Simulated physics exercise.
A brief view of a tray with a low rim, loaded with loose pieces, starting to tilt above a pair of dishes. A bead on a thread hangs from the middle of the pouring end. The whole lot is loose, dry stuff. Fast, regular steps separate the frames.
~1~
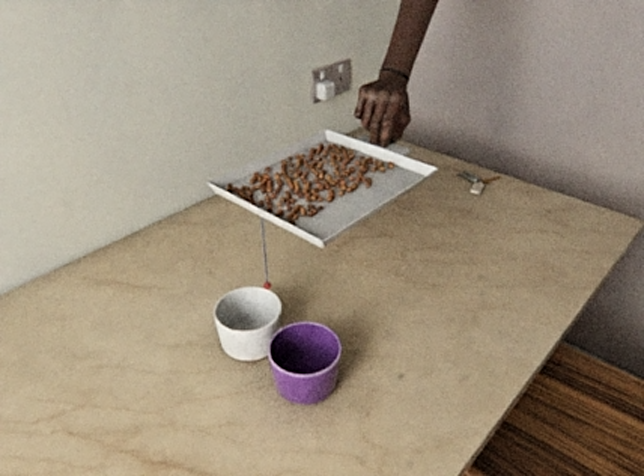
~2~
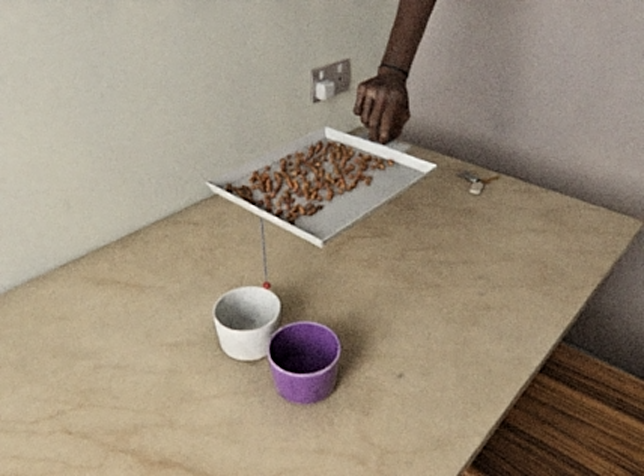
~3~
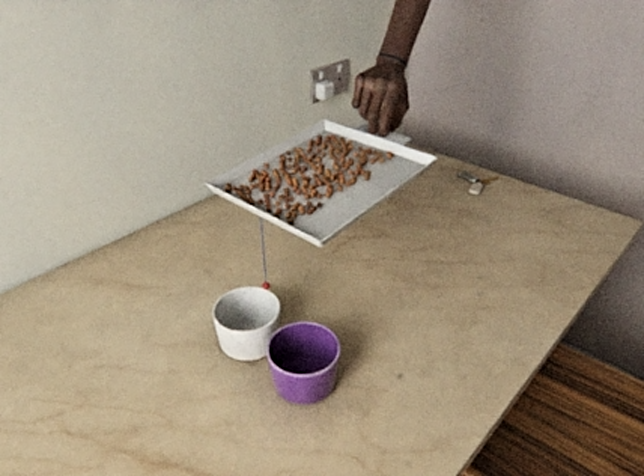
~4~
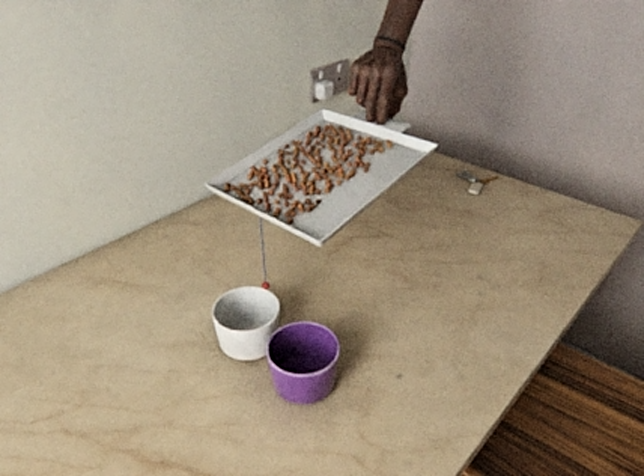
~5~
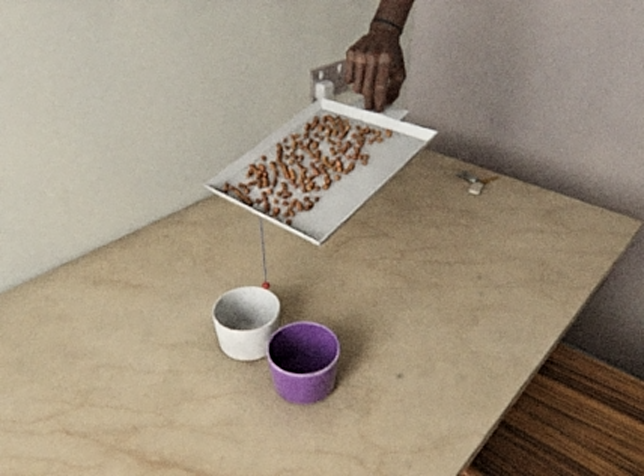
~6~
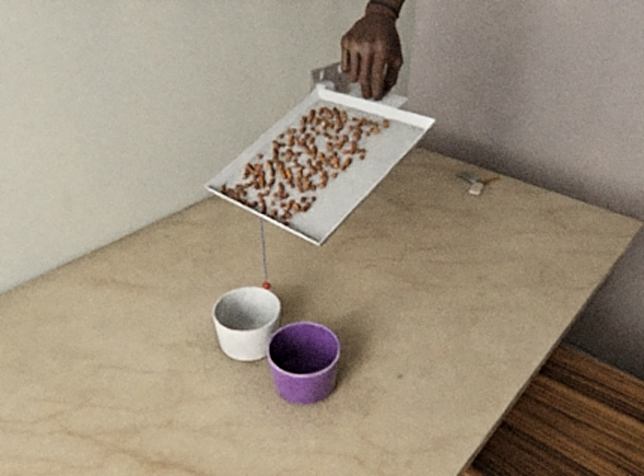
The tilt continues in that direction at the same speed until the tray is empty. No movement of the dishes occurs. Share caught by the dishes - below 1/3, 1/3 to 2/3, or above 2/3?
Misses a third to two thirds.
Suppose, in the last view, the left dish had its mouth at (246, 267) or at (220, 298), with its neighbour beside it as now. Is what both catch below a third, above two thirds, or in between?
Position 1 - under a third; position 2 - beyond two thirds.
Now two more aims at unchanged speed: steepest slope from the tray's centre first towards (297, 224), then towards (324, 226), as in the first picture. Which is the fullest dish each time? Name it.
The rightmost dish, then the rightmost dish.
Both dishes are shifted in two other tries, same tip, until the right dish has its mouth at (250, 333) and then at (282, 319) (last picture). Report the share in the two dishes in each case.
Roughly 70 per cent, then roughly 70 per cent.
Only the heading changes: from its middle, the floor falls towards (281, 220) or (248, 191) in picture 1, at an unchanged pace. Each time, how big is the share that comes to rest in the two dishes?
80 %, give or take, and then 0 %.
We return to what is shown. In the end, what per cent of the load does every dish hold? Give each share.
In per cent, left near 50 and right near 10.
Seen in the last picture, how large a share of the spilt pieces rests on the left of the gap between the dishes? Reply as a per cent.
About 90 per cent.
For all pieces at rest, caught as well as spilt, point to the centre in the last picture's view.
Around (237, 334), give or take.
Just after the last frame, tray tipped steeply; roughly two thirds on the tray; just a few in the right dish; about a tenth in the left dish; about a tenth outside both; roughly a quarter in the air.
A moment on, tray tipped past a quarter turn; about a tenth in the right dish; roughly a third in the left dish; roughly a third outside both; about a tenth in the air.
Further on, tray tipped past a quarter turn; about a tenth in the right dish; roughly half in the left dish; roughly half outside both.
When it is over, tray tipped past a quarter turn; about a tenth in the right dish; roughly half in the left dish; roughly half outside both.
